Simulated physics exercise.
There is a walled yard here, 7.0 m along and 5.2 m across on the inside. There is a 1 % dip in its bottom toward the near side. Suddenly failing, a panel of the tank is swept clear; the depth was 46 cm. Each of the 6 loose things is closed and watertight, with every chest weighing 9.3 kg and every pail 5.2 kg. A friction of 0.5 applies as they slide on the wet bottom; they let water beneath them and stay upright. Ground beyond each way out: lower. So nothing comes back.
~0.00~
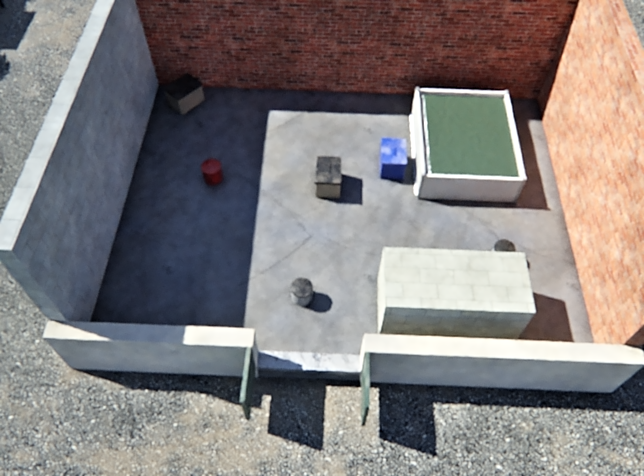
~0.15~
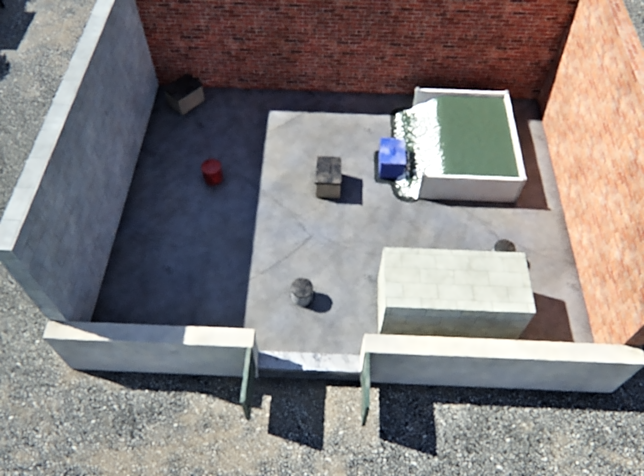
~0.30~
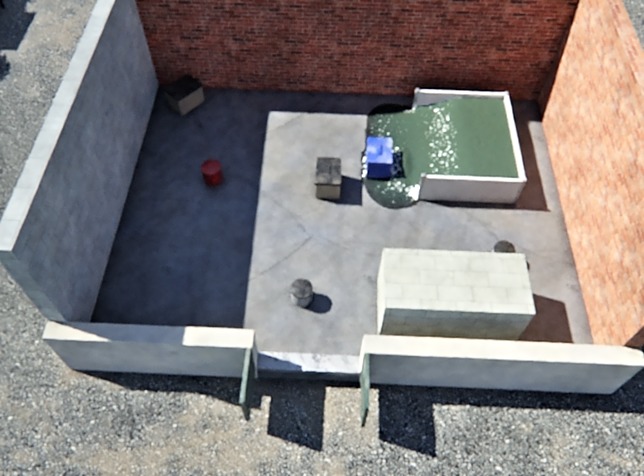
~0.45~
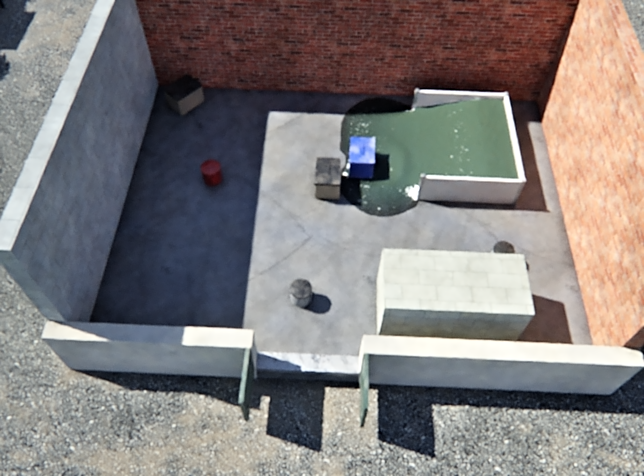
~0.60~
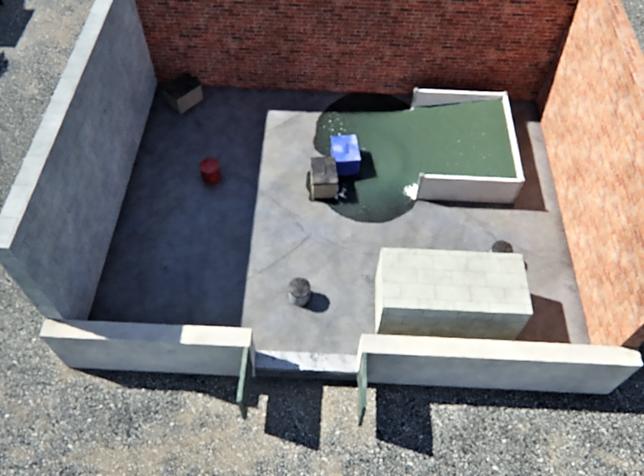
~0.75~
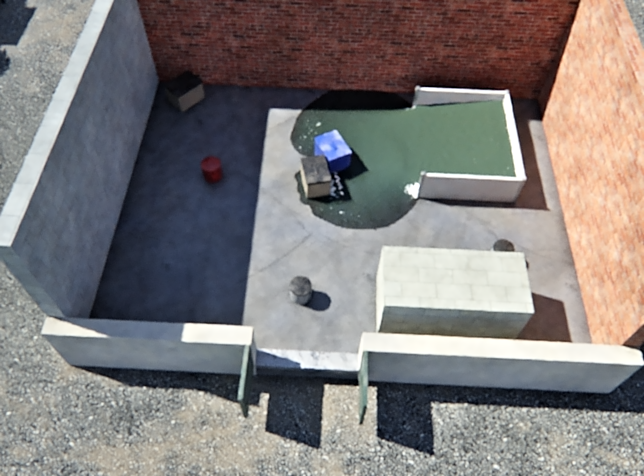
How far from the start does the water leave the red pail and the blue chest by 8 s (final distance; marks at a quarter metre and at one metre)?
One by one: Red pail: Is displaced far; blue chest: Is displaced far.
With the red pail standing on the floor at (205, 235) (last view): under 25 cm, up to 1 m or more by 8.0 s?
Well, it is shoved a long way.
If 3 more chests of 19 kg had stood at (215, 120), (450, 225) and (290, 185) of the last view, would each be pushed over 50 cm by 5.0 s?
First outside the limit, then inside the limit, then outside the limit.
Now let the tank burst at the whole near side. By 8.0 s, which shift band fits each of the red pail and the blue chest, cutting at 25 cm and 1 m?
The red pail would remain almost still and the blue chest would remain almost still.
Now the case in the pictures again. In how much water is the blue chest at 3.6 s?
About 13 cm.
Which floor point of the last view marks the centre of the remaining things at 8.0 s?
Mean position approx. (299, 266).
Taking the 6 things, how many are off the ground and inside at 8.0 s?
The number is 4.
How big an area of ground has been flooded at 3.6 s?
Some 25 m2 of it.
After 1.6 s the red pail is near (211, 164), 0.0 m from its start, aground; the blue chest is near (234, 145), 2.6 m from its start, aground; 0 of 6 are out; 0 afloat.
After 3.6 s the red pail is near (141, 209), 1.3 m from its start, afloat; the blue chest is near (149, 173), 3.9 m from its start, afloat; 0 of 6 are out; 4 afloat.
After 5.6 s the red pail is near (168, 296), 2.5 m from its start, afloat; the blue chest is near (176, 264), 3.9 m from its start, afloat; 0 of 6 are out; 4 afloat.
After 8.0 s the red pail is near (283, 306), 2.8 m from its start, afloat; the blue chest is near (283, 262), 2.8 m from its start, afloat; 0 of 6 are out; 4 afloat.
